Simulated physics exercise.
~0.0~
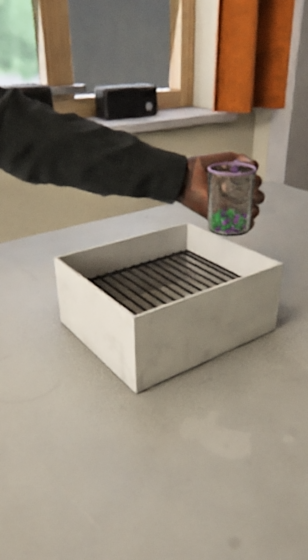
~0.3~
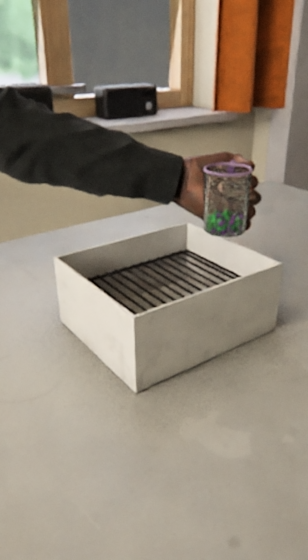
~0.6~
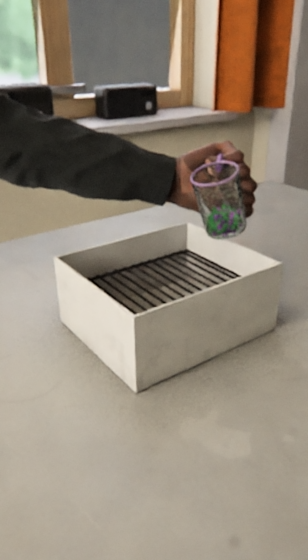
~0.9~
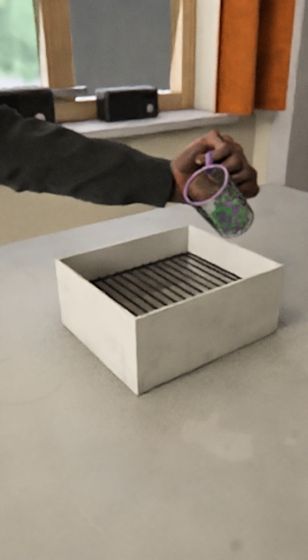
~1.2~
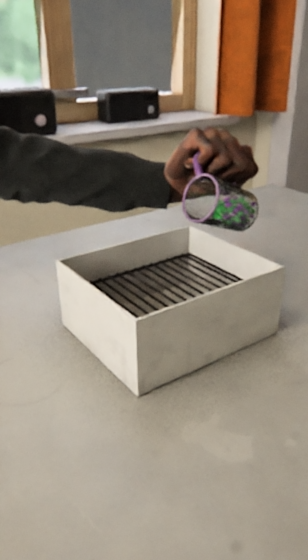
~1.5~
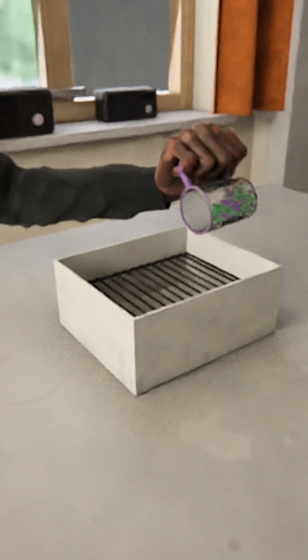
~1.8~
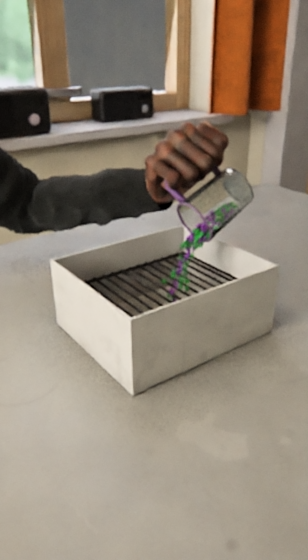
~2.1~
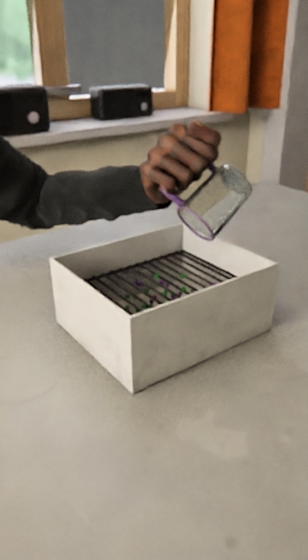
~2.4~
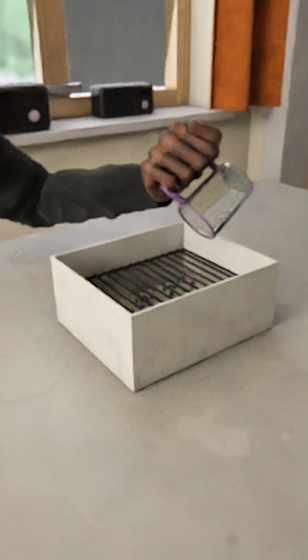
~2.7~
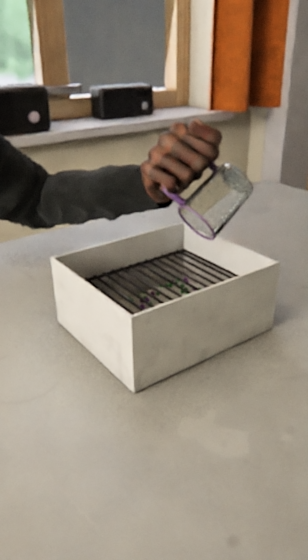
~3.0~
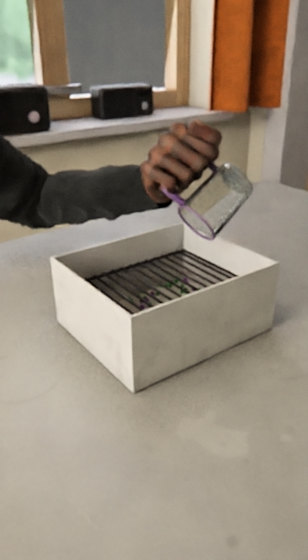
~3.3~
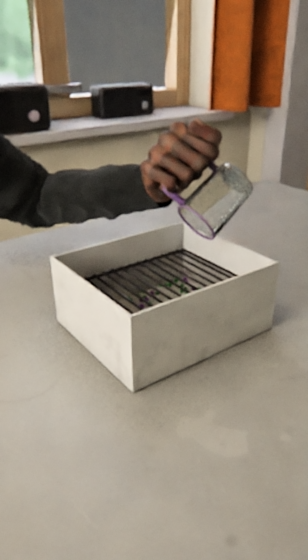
A hand tips a cup, and green and purple pieces fall through the rack's wires.
